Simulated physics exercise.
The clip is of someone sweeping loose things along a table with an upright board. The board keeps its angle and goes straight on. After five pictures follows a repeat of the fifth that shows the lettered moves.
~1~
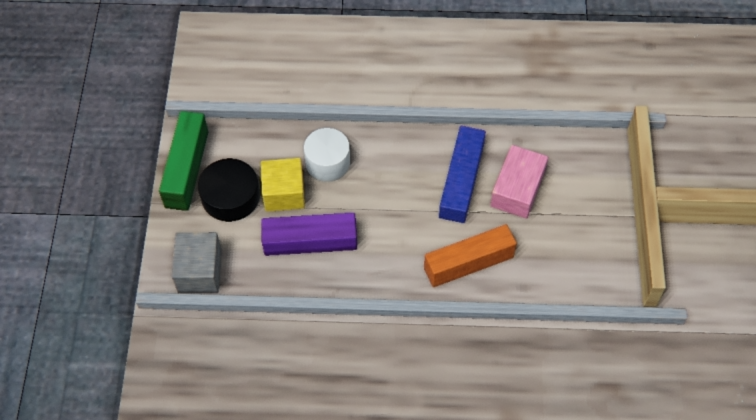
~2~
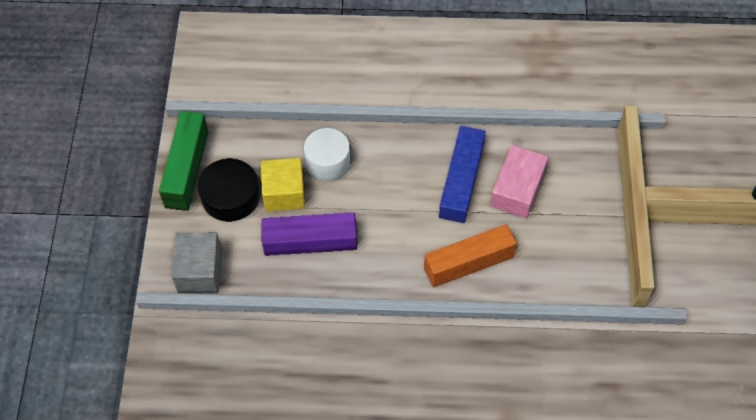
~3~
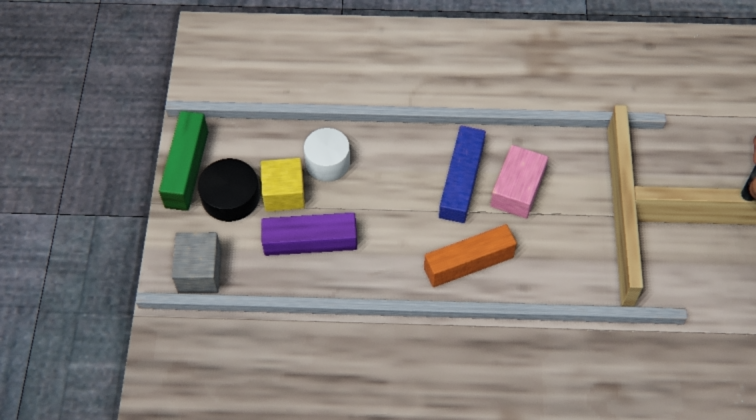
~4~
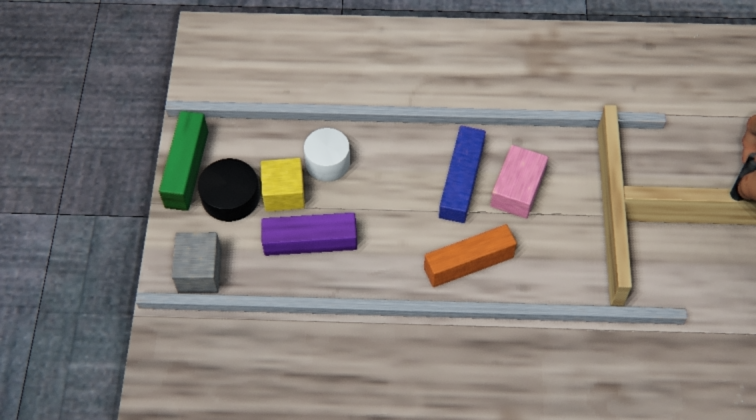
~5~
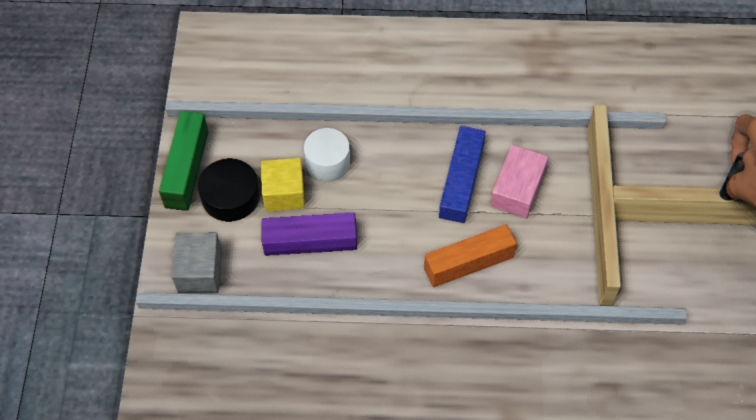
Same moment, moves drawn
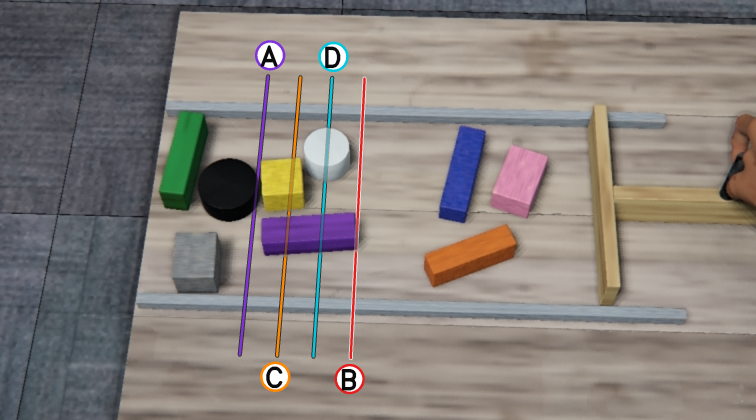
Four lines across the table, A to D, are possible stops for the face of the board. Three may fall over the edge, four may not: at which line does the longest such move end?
A is the last line within the limit.
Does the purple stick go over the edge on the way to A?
No.
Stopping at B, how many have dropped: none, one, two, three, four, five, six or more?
By then, none.
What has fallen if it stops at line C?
It is the green stick.
On the marked copy, A at (255, 206); B at (358, 209); C at (290, 207); D at (323, 208).
With A. Early on, board (480, 188); orange bar (426, 260); blue bar (418, 172).
Further on, board (354, 185); green stick (179, 160); black tin (209, 199).
At the end, board (257, 182); black tin over the edge; green stick over the edge; two fallen.
As for the rest, B is within the limit but short; C is within the limit but short; D is within the limit but short.
